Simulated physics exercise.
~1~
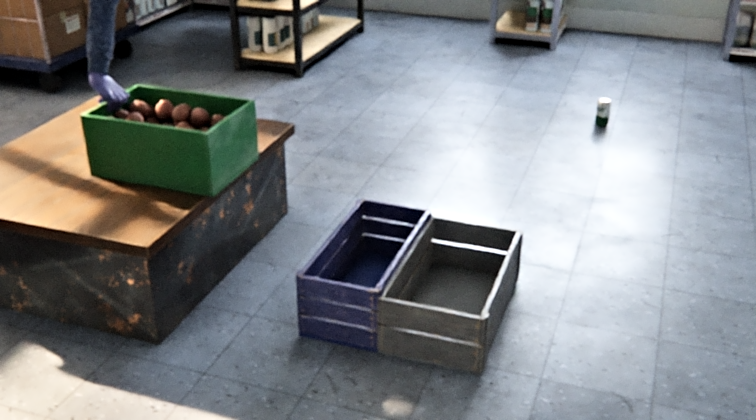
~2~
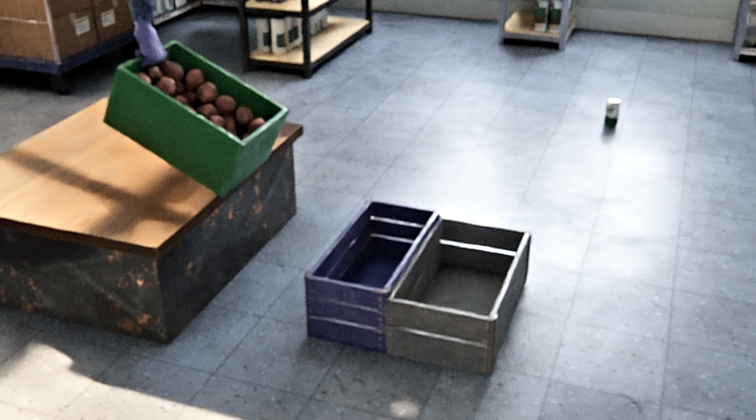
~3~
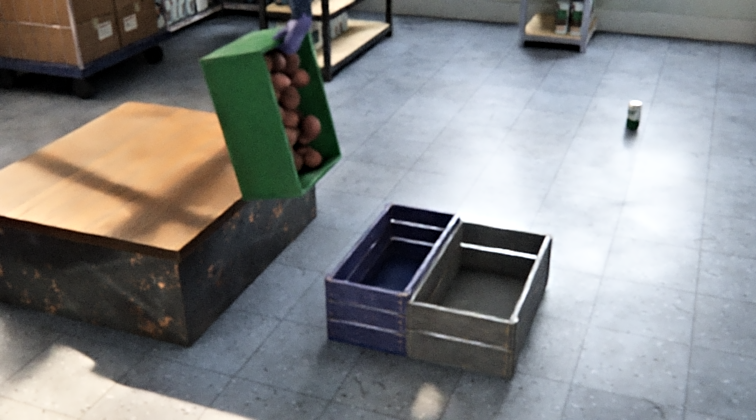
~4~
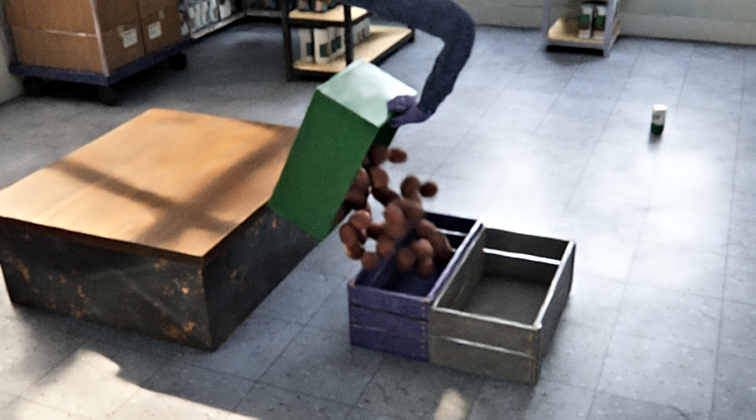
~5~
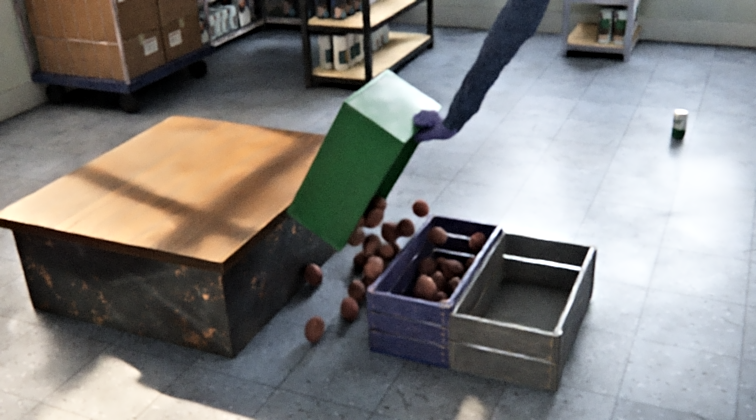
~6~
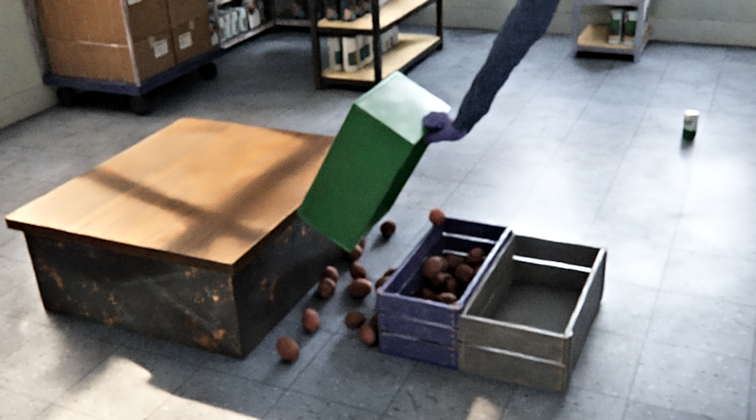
A green box full of round, reddish-brown potatoes sits on a wooden-topped bench at the left of a grey-tiled storeroom, seen from slightly above. To its right, a blue tote and a grey tote stand side by side on the floor, with shelves and cardboard boxes behind. A gloved hand lifts and tips the box, swinging it rightward toward the totes. The potatoes tumble out, many dropping into the blue tote while others fall short and scatter across the floor beside the bench. Finally the box hangs steeply tilted, the blue tote holds a pile, and the grey tote remains empty.
